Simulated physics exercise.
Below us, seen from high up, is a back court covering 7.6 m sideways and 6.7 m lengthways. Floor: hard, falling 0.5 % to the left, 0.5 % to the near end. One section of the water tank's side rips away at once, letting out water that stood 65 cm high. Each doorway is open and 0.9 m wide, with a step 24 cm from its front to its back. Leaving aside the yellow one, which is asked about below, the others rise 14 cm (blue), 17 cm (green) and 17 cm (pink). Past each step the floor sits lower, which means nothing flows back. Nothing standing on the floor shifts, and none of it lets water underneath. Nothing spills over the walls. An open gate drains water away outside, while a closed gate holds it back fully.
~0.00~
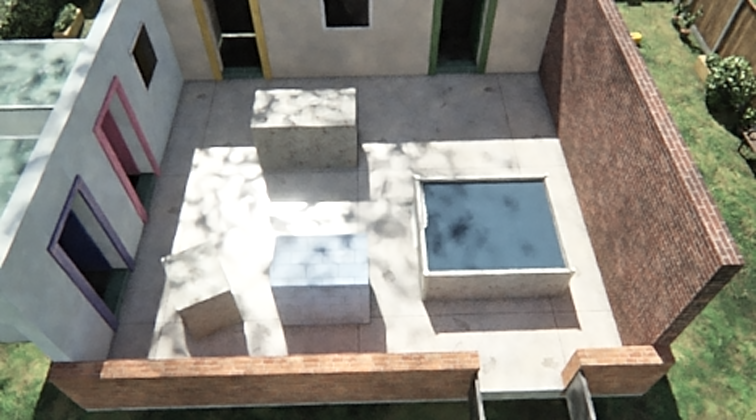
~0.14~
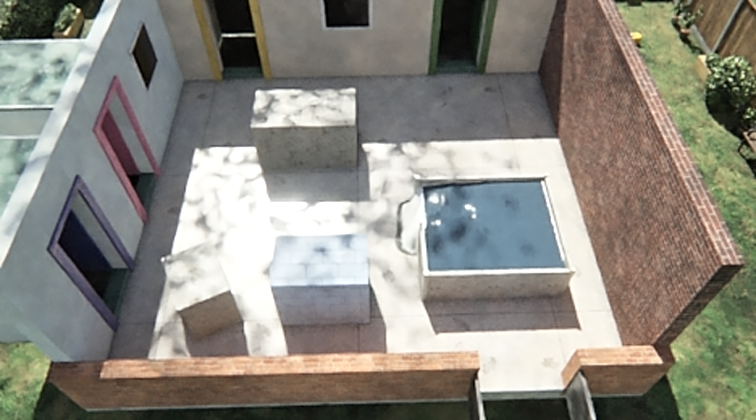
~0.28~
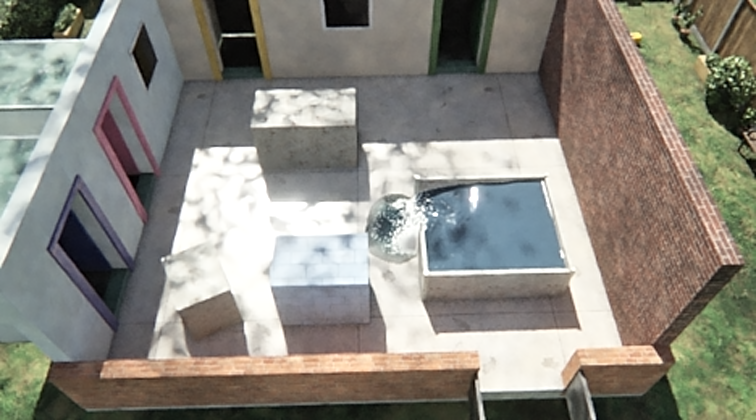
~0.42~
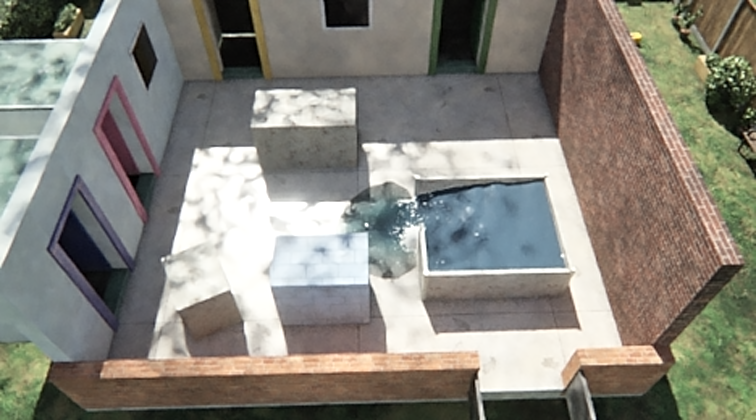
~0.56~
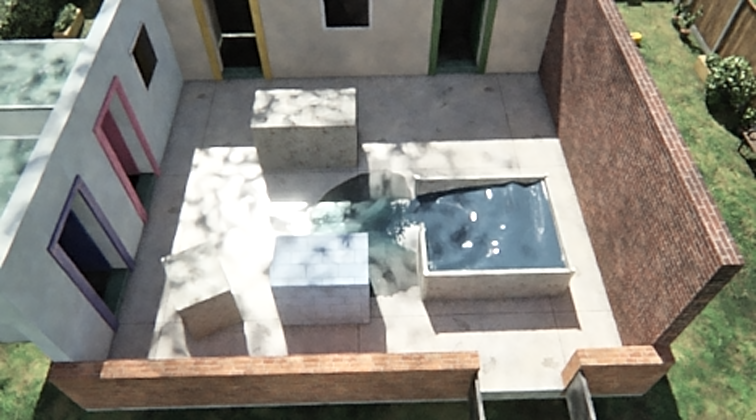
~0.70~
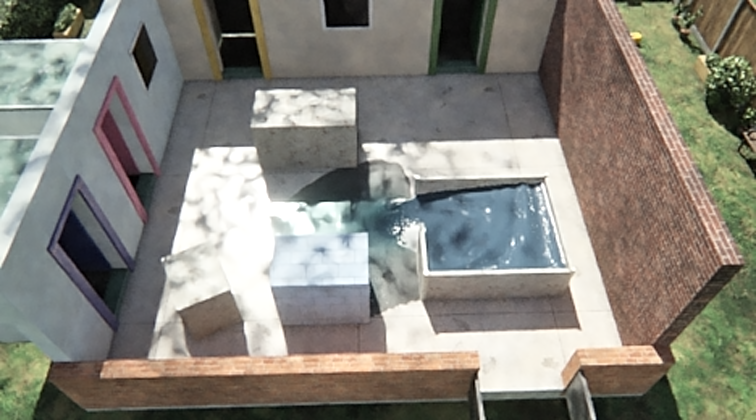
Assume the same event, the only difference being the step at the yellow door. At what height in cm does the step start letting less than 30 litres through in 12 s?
At about 6 cm.
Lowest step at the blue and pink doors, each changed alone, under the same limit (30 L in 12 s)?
You'd want about 11.5 centimetres at blue and about 23 centimetres at pink.
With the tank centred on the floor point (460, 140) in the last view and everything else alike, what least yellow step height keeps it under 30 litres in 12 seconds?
Near 12.5 cm.
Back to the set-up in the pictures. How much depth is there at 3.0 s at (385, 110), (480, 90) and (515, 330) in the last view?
1, 0 and 0 cm, respectively.
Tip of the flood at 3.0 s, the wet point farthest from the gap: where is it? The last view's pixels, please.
Lab note: Front tip approx. (185, 81).
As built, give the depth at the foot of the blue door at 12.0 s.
You'd measure close to 8.0 cm there.
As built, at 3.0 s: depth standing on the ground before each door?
Depths in cm: Blue 13, green 0, pink 29, yellow 0.
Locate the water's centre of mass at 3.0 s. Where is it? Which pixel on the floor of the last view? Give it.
The water is centred near (354, 229).
After 1.4 s water covers 25 % of the floor, deepest (34 cm) near (405, 224); it has not reached the yellow door.
After 3.0 s water covers 40 % of the floor, deepest (31 cm) near (152, 199); it has not reached the yellow door.
After 12.0 s water covers 100 % of the floor, deepest (10 cm) near (100, 385); 6 cm at the yellow door, 0 litres in over its 12 cm step.
At the yellow door as built, the water arrived by 3.8 s and peaked near 11 cm at 5.2 s.
Run again over the same 12 s with other heights there, 37 litres in over 5.5 cm, 14 litres over 7.5 cm. The limit of 30 litres is kept from about 6 cm up.
